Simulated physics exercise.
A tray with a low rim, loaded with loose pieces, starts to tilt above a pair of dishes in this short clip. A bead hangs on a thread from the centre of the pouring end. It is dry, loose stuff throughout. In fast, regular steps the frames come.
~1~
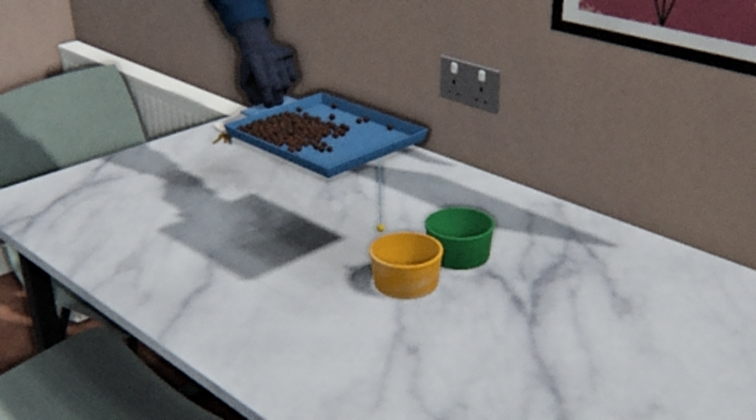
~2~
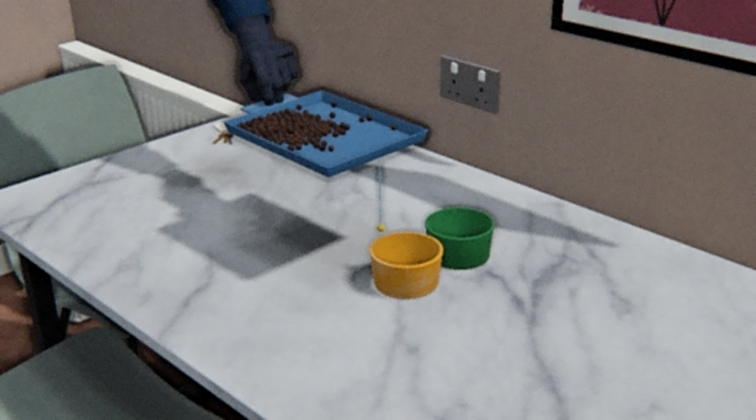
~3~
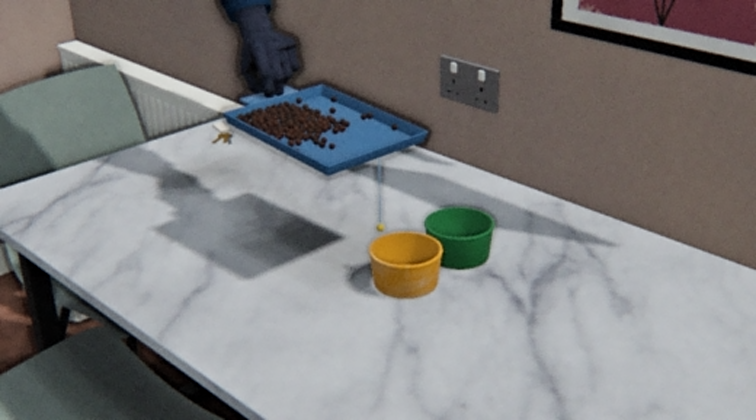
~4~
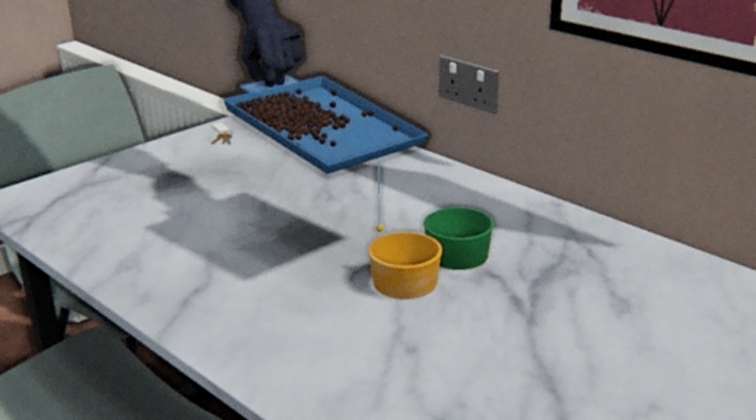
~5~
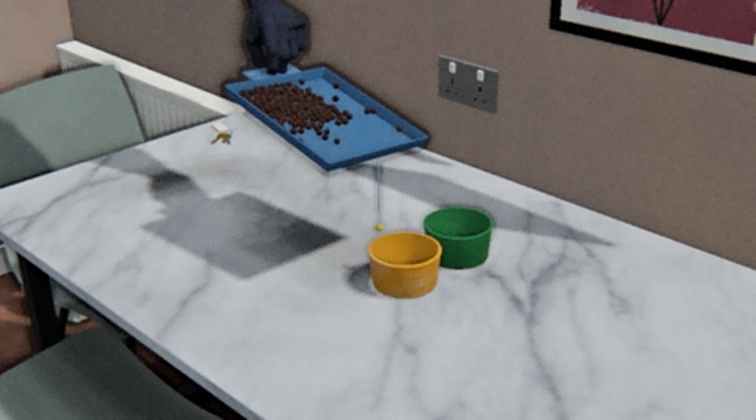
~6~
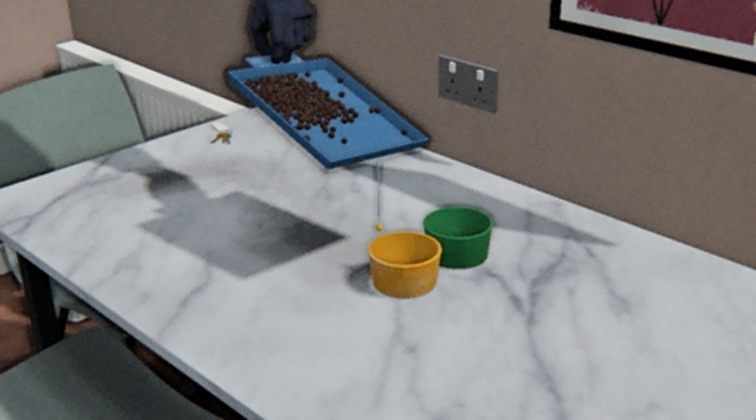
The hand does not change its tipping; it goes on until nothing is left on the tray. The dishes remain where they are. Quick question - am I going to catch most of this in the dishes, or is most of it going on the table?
You'll catch most of it in the dishes.
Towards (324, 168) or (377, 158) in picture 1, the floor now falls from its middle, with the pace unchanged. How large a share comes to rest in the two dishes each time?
First heading roughly 0 %, second roughly 50 %.
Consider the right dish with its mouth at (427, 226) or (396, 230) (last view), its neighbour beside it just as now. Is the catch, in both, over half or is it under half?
Try 1: The greater share; try 2: A lesser share.
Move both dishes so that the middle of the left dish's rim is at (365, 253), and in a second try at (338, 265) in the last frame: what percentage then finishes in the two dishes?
Roughly 60 per cent, and 10 per cent.
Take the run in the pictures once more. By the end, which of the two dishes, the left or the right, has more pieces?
Noted: Right of the pair.
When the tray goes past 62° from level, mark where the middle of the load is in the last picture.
Near the pixel (423, 162).
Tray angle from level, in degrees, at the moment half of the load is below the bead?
70°.
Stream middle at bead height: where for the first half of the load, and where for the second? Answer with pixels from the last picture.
(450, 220), then (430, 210).
Shortly afterwards, tray tipped steeply; near half on the tray; a little in the left dish; near a quarter in the right dish; only a few outside both; near a quarter in the air.
Next, tray tipped right over; only a few on the tray; a little in the left dish; near half in the right dish; near a quarter outside both; a little in the air.
Some moments later, tray tipped past a quarter turn; a little in the left dish; near two thirds in the right dish; near a third outside both.
In the end, tray tipped past a quarter turn; a little in the left dish; near two thirds in the right dish; near a third outside both.
